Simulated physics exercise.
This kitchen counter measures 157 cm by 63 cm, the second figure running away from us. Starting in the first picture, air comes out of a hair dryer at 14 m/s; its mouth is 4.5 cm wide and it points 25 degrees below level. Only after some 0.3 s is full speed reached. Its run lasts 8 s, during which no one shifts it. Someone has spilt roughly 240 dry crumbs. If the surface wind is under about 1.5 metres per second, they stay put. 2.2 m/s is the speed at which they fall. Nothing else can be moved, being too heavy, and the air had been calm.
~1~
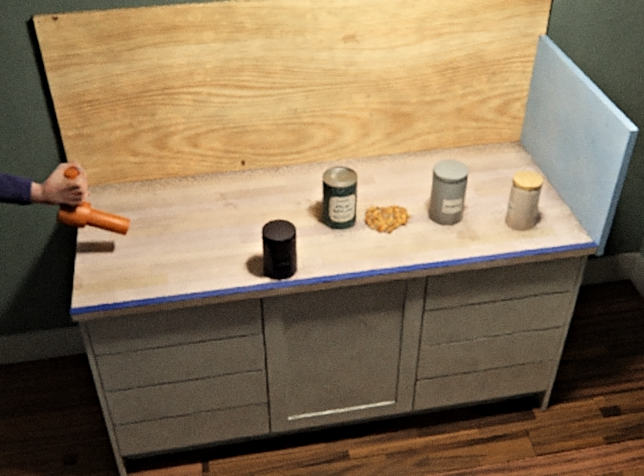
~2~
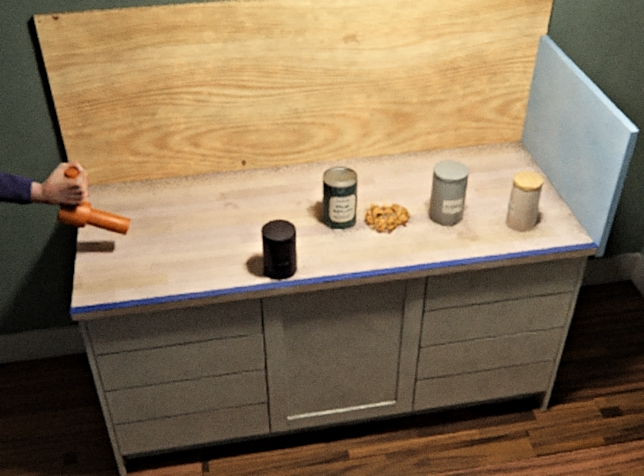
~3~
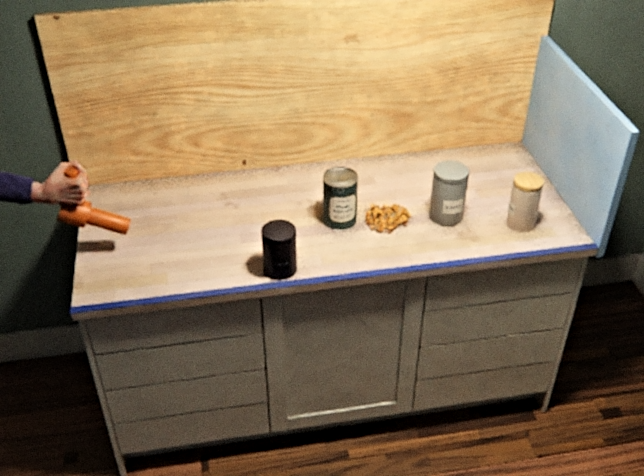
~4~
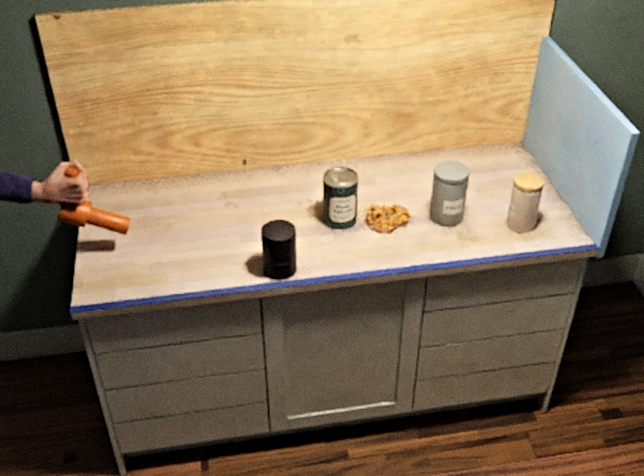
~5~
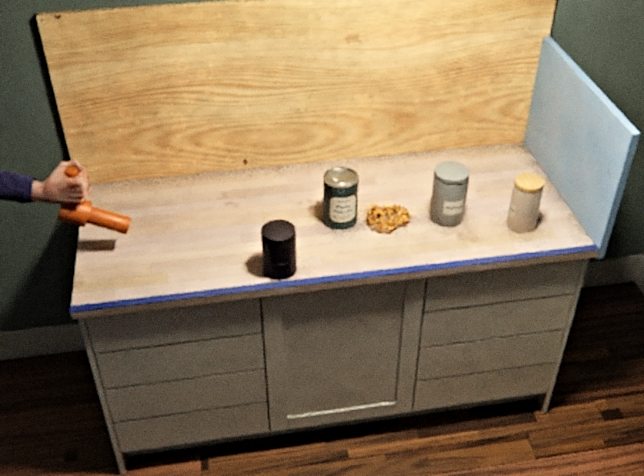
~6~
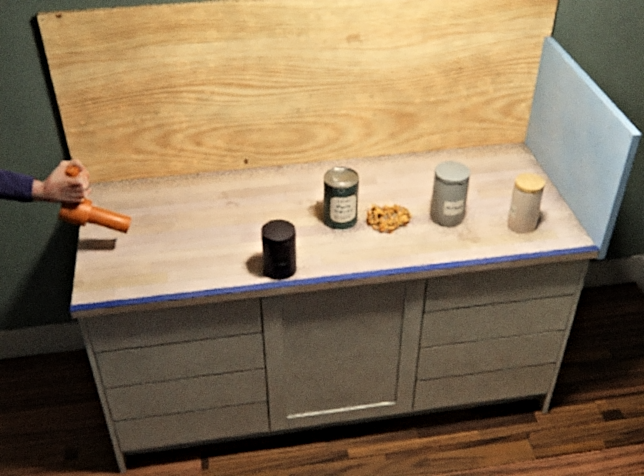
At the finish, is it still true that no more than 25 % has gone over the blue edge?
Yes, it is still true.
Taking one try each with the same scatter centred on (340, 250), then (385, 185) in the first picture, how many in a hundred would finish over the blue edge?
80 %, 0 %.
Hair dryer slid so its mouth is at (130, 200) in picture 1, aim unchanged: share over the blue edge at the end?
15 %.
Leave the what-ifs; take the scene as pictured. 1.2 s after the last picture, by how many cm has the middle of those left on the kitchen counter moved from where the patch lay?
I'd guess near 5 cm.
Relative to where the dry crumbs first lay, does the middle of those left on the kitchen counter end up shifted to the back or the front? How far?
To the far end, near enough 5 cm.
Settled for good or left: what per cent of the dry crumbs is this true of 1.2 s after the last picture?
About 15 per cent.
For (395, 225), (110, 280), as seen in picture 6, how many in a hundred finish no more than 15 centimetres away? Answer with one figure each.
60 %, 0 %.
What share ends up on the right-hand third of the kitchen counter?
Roughly 50 in a hundred.
Then, 1.2 s after the last picture, 85 % are on the move or not yet settled, 2 % are over the blue edge; the middle of those still in play is near (406, 211).
Then, 2.2 s after the last picture, 78 % are on the move or not yet settled, 2 % are over the blue edge; the middle of those still in play is near (408, 211).
Then, 4.1 s after the last picture, 70 % are on the move or not yet settled, 3 % are over the blue edge; the middle of those still in play is near (409, 210).
Then, 7.7 s after the last picture, at the end, 3 % are over the blue edge; the middle of those still in play is near (420, 211).
